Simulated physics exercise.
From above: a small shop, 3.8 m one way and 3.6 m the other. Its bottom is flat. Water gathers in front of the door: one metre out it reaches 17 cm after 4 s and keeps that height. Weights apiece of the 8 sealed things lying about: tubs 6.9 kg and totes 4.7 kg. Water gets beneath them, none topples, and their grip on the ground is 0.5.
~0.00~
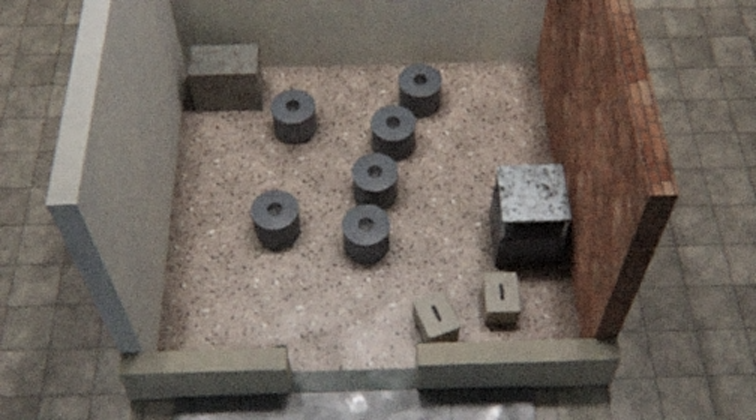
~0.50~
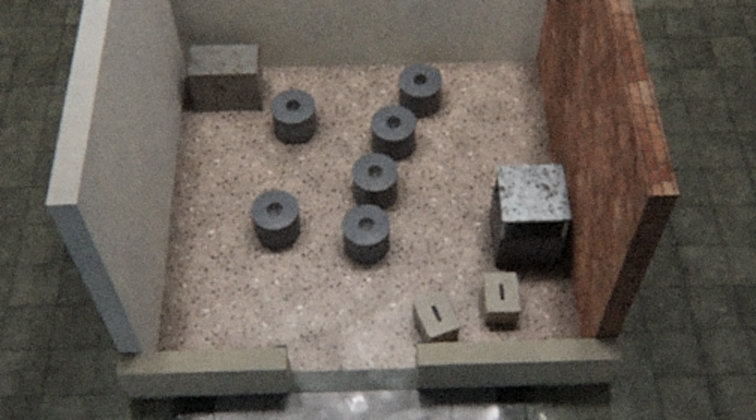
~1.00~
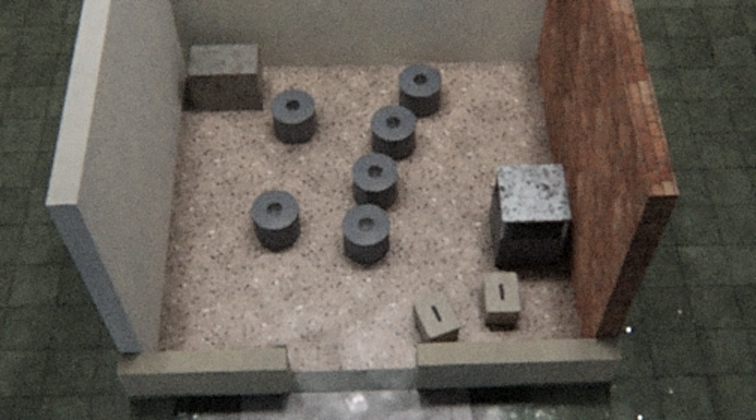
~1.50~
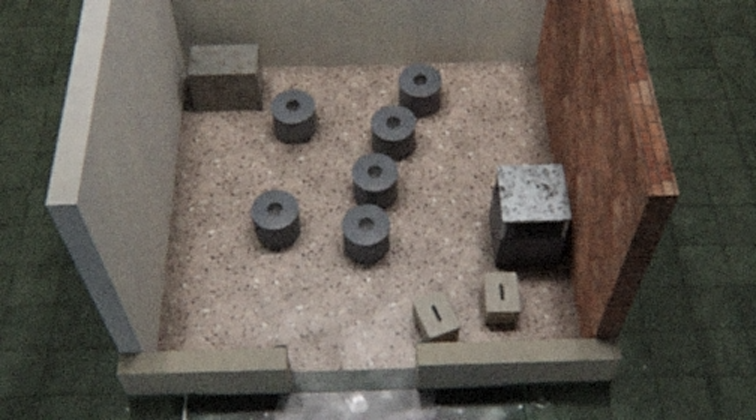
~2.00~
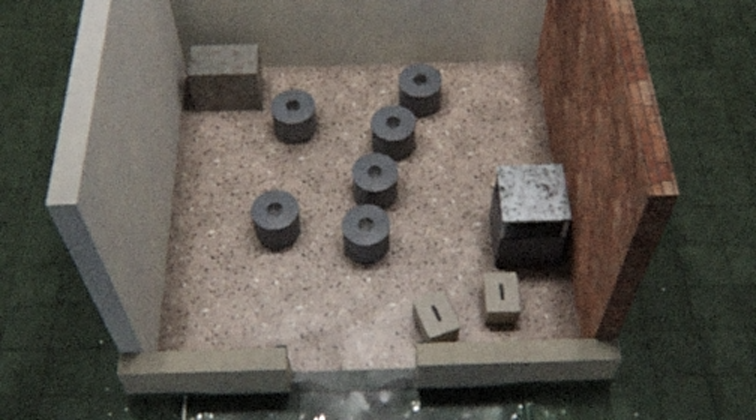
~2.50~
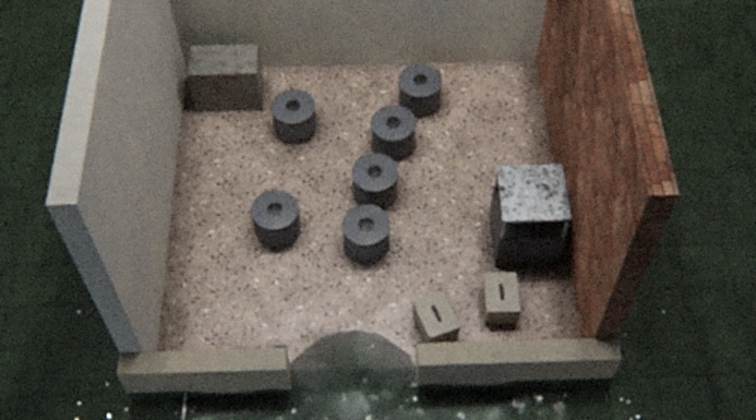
Seen from above, a small shop with pale walls on the left and back, a reddish-brown brick wall on the right and a speckled floor opens toward the viewer. Six dark grey tubs stand inside, with a grey block back left, a mottled box right and two tan totes near the front. Outside, the paving darkens to green as water gathers and a patch enters the doorway, while everything inside and the view stay still.
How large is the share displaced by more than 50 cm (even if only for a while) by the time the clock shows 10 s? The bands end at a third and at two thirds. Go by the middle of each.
Share: One to two thirds.
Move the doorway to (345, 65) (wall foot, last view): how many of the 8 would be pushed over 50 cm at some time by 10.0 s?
Then 7.
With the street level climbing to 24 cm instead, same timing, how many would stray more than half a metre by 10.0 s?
Then 6.
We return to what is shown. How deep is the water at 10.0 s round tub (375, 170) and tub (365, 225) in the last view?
About 11 and 11 cm.
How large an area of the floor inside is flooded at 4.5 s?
Roughly 4.5 m2.
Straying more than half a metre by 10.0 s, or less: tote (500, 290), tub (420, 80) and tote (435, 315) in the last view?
In turn: Under, less, under.
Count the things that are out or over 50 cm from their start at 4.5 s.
By then 0.
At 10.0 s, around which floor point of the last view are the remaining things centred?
At about (368, 159).
After 3.5 s 0 of 8 are over 50 cm from their spots; 0 afloat.
After 4.5 s 0 of 8 are over 50 cm from their spots; 0 afloat.
After 7.0 s 2 of 8 are over 50 cm from their spots; 1 afloat.
After 10.0 s 4 of 8 are over 50 cm from their spots, and 4 have been at some point; 6 afloat.
